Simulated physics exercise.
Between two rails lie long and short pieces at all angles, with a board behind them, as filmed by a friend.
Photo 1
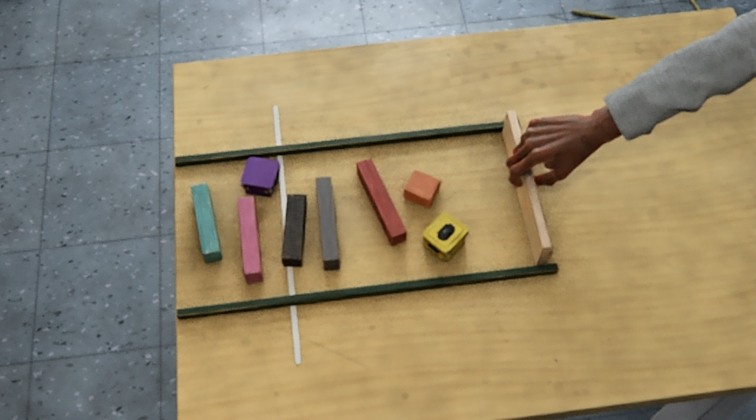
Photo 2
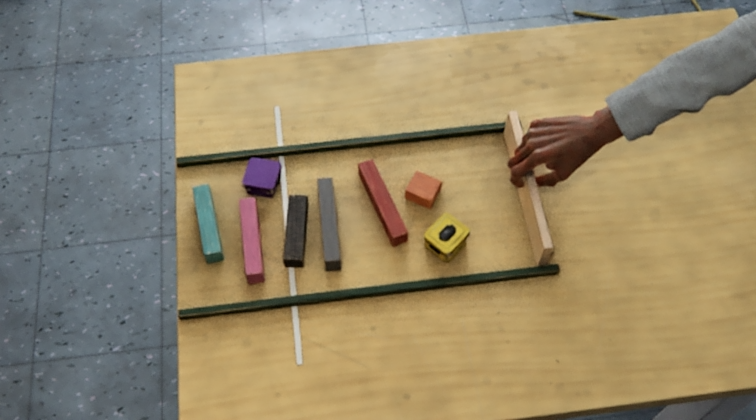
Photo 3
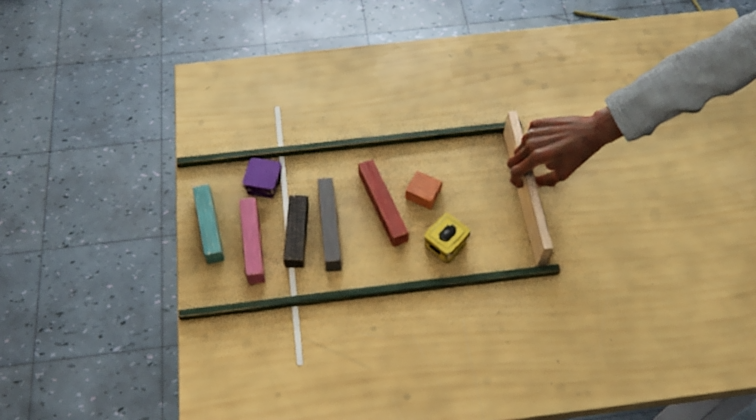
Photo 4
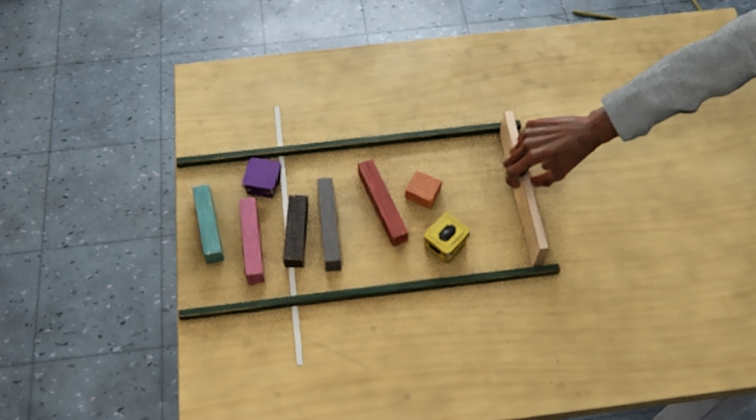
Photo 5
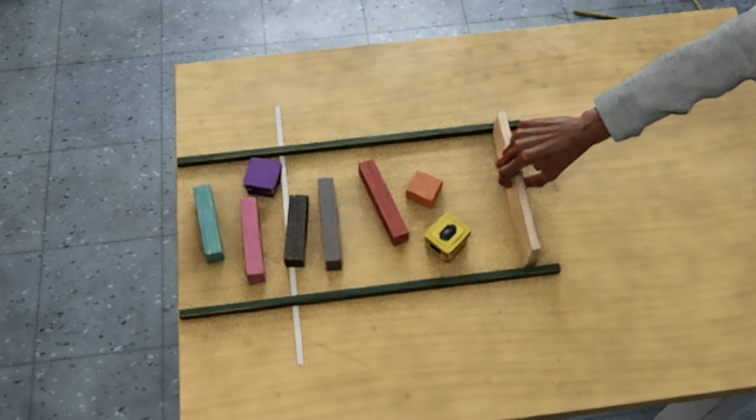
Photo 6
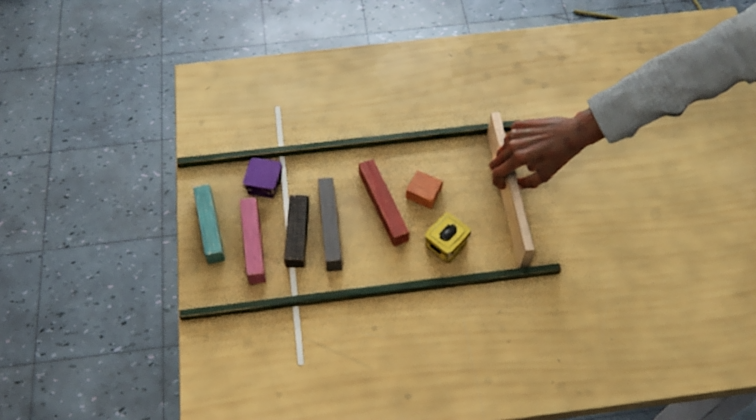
The clip opens on a wooden table where turquoise, pink, black, grey and red bars, a purple case, an orange block and a yellow case lie between two dark rails. A hand grips the board at the right, holds it nearly still, then slides it slightly left while the pieces stay put.
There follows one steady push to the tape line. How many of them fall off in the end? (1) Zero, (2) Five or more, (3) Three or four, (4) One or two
The answer is 1.
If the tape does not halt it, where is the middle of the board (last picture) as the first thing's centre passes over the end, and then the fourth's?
Around (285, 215); afterwards around (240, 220).
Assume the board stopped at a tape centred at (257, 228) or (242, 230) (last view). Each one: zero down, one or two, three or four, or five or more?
In order, you'd get 1 or 2 falling, then three or four.
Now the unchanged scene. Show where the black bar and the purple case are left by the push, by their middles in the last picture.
The black bar comes to rest at (216, 242), and the purple case comes to rest at (224, 178).
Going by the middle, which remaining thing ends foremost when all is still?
Going by centres, it is the turquoise bar.
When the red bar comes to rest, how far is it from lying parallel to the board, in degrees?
Close to 0°.
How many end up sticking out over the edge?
I get 1.
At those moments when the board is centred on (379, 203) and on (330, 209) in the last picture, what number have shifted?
First 4, after that 7.
A little later, none off yet; turquoise bar at rest near (209, 223); pink bar at rest near (253, 240); purple case at rest near (264, 178).
When it is over, the number that fall off is zero.
